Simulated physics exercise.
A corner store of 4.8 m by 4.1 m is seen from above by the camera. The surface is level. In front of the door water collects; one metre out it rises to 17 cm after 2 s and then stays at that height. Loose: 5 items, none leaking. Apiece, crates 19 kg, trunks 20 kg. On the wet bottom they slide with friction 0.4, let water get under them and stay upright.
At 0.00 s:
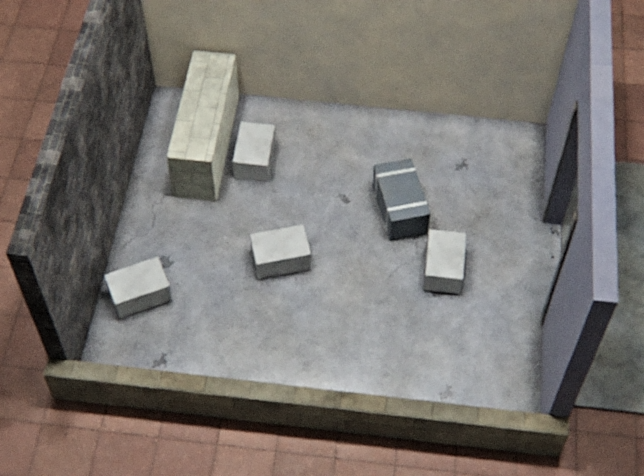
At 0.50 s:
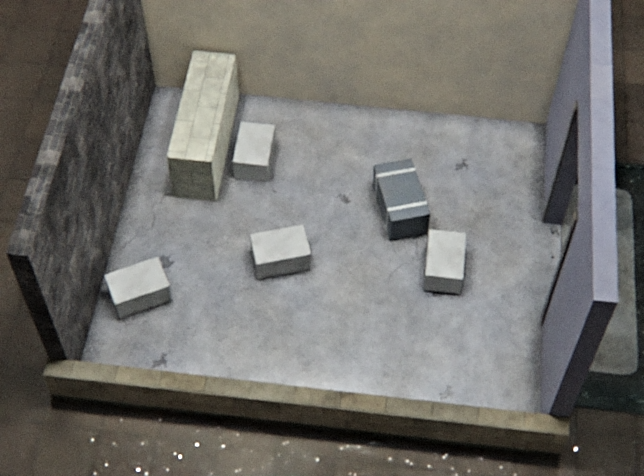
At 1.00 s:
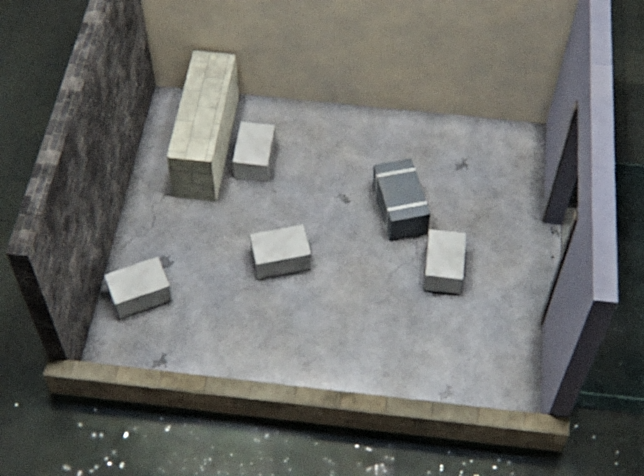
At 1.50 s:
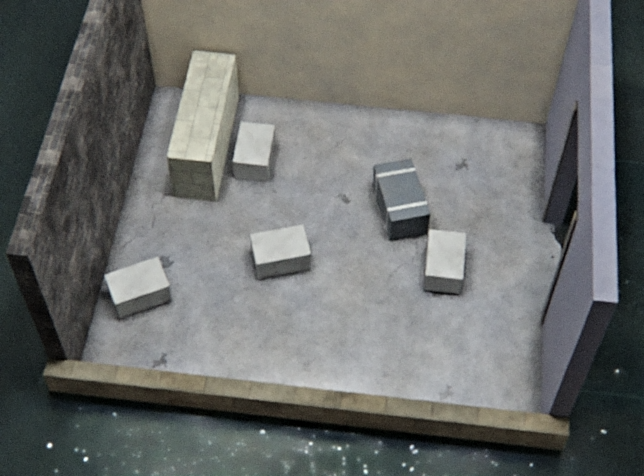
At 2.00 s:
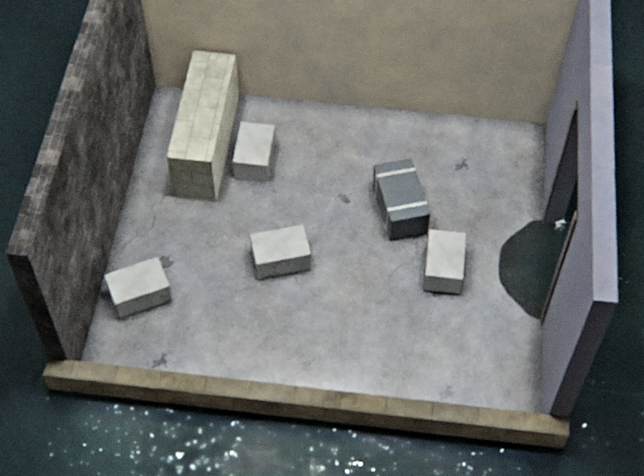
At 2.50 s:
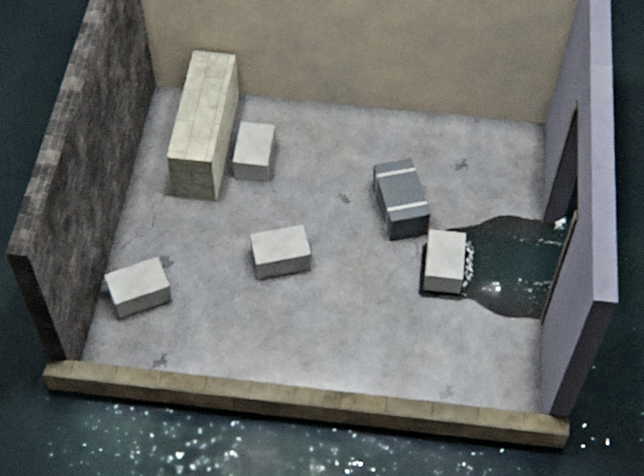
Dark water spreads over the reddish tiled ground around a small roofless store, seen from high above by a camera that stays still. Inside, on a pale grey floor, stand a tall cream block at the back left, four whitish boxes and a dark grey one with light bands. Water then enters through the doorway on the right and reaches the nearest pale box, while nothing inside shifts.
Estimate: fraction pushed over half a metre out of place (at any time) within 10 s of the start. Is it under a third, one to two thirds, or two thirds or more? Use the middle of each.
One to two thirds.
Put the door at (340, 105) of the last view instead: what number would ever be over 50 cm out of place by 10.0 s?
The answer would then be 1.
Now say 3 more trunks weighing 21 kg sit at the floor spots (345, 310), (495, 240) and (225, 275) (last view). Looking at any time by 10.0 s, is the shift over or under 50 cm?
For each in turn I get a greater distance, a greater distance and a smaller distance.
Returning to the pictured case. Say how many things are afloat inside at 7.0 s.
At that moment it comes to 0.
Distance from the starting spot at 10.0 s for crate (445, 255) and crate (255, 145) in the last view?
They've ended up 120 cm and 40 cm away, in that order.
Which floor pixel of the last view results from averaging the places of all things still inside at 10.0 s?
Close to (252, 248).
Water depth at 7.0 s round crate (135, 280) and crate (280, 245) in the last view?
Roughly 3 and 3 cm.
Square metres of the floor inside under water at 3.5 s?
The covered patch comes to about 4.5 m2.
After 3.5 s 1 of 5 are over 50 cm from their spots; 0 afloat.
After 4.5 s 2 of 5 are over 50 cm from their spots; 0 afloat.
After 7.0 s 2 of 5 are over 50 cm from their spots; 0 afloat.
After 10.0 s 2 of 5 are over 50 cm from their spots, and 2 have been at some point; 3 afloat.
